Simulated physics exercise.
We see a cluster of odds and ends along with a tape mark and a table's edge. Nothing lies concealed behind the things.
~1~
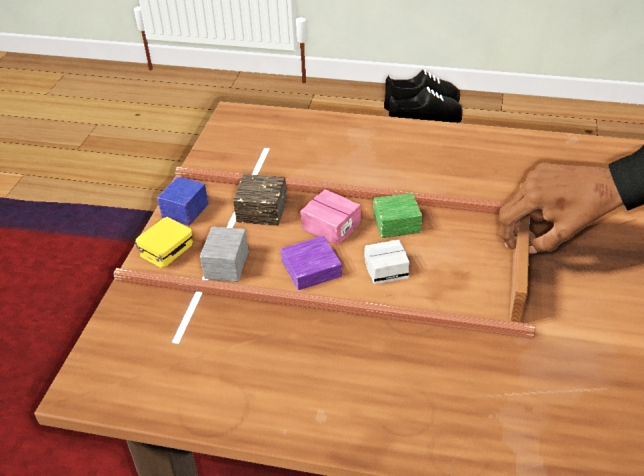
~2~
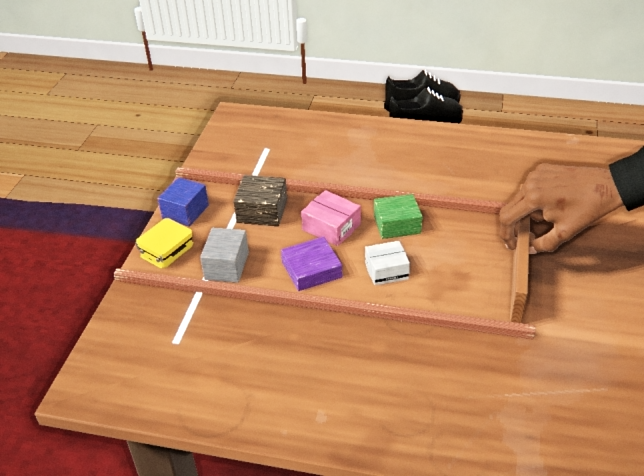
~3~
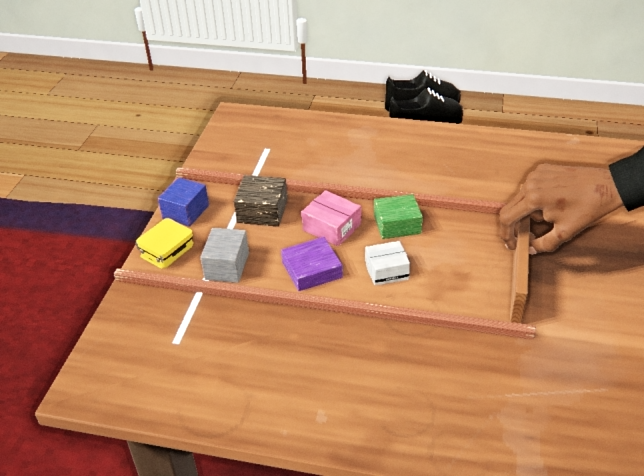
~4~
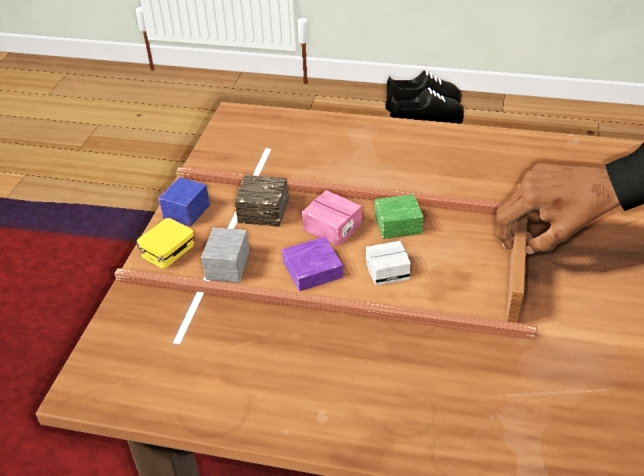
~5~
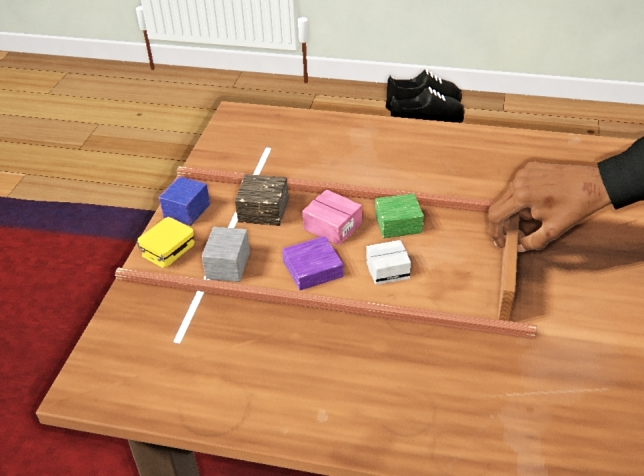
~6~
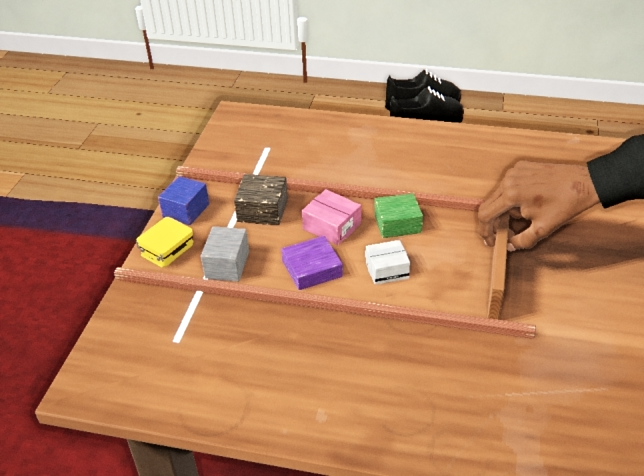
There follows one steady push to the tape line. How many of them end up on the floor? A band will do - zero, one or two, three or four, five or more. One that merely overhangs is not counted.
Three, maybe four go.
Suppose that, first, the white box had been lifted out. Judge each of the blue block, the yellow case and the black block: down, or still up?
I'd say the blue block does not stay, the yellow case does not stay, and the black block does not stay.
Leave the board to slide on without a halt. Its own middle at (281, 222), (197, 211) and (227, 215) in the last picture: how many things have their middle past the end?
It would be 1, 5 and 3.
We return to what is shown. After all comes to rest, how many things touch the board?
3 in contact.
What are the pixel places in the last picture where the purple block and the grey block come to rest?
You'll find the first one at (185, 256) and the second at (149, 242).
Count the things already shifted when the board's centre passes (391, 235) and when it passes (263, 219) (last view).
The count is 3 at the first point and 8 at the second.
Soon after, none off yet; blue block at rest near (184, 200); yellow case at rest near (166, 243); grey block at rest near (226, 254).
Then, none off yet; blue block moving near (177, 200); yellow case at rest near (166, 243); grey block moving near (217, 253).
At rest, the number that fall off is three or four; fallen, black block, yellow case and blue block.
